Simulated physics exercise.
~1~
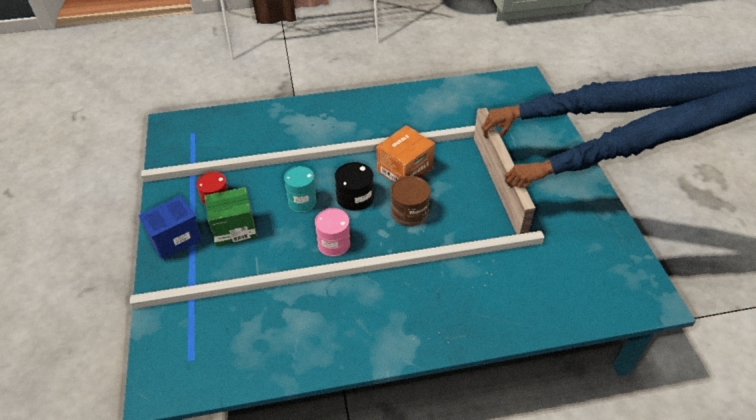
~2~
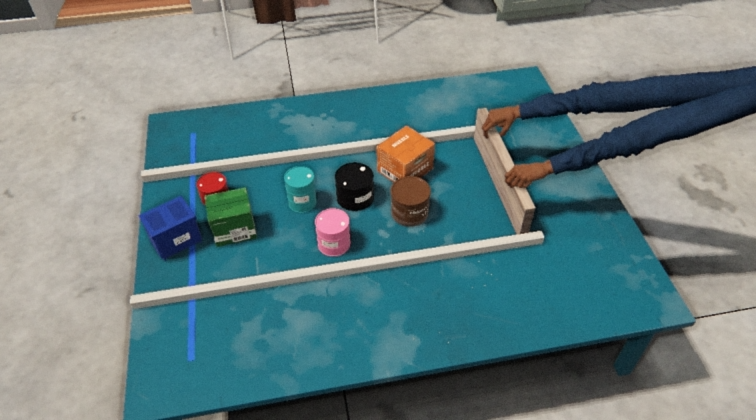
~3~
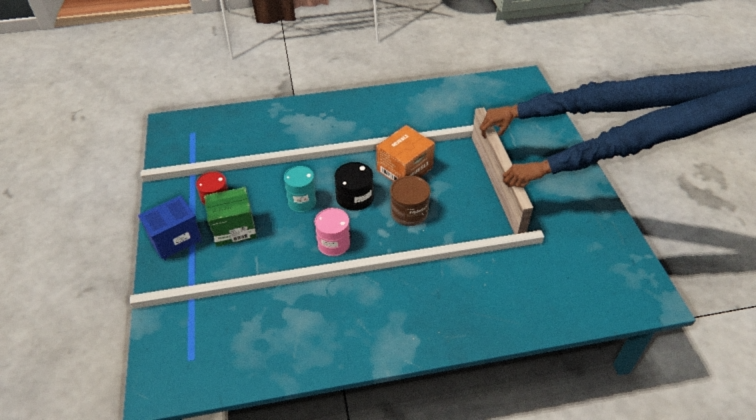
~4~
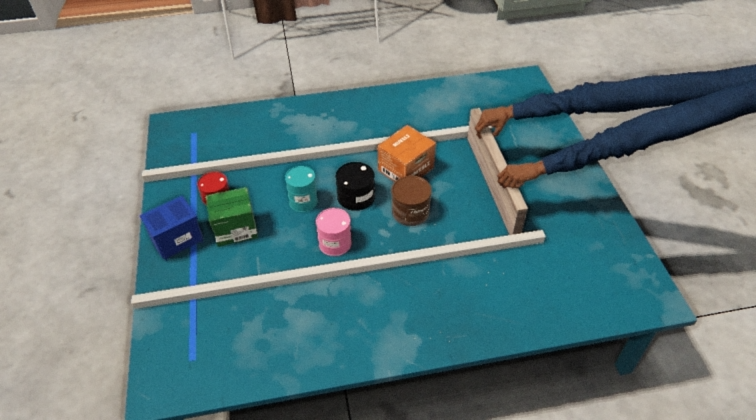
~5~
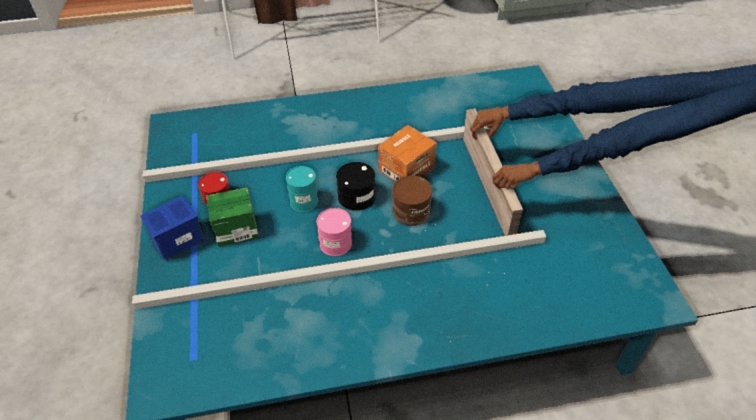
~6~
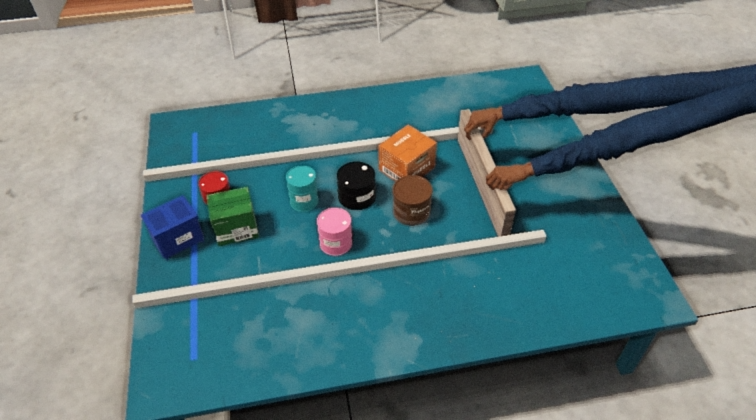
On a teal platform on a concrete floor, two hands in dark blue sleeves hold a wooden plank upright between two pale rails, right of scattered boxes and canisters. The hands slide the plank slightly left toward the orange box and brown pail, while the packages stay almost still.
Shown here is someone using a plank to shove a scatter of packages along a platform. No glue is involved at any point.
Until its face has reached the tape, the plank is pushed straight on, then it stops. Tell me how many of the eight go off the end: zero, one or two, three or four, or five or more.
The answer is three or four.
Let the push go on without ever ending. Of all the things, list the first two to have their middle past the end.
The blue tote comes first and the red canister second.
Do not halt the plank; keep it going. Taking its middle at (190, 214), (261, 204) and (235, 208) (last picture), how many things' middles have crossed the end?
4; 0; 1.
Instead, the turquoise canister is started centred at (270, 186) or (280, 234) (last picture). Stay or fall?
Going in order, the first time it ends up below and the second time it is still up there.
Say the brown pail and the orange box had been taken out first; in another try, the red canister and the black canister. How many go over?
That makes 1 fallen, then 1 fallen in the other try.
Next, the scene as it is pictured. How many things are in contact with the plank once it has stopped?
That makes 4.
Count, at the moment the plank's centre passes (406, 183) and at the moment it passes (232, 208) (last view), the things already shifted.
At first I count 3, and then 8.
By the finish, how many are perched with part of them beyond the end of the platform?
Overhanging ones - 0.
Soon after, none off yet; blue tote at rest near (174, 228); red canister at rest near (215, 189); green parcel at rest near (233, 217).
After that, none off yet; blue tote displaced about its own width near (139, 228); red canister displaced well along near (160, 195); green parcel displaced about its own width near (188, 223).
In the end, the number that fall off is three or four; gone, turquoise canister, green parcel, red canister and blue tote.
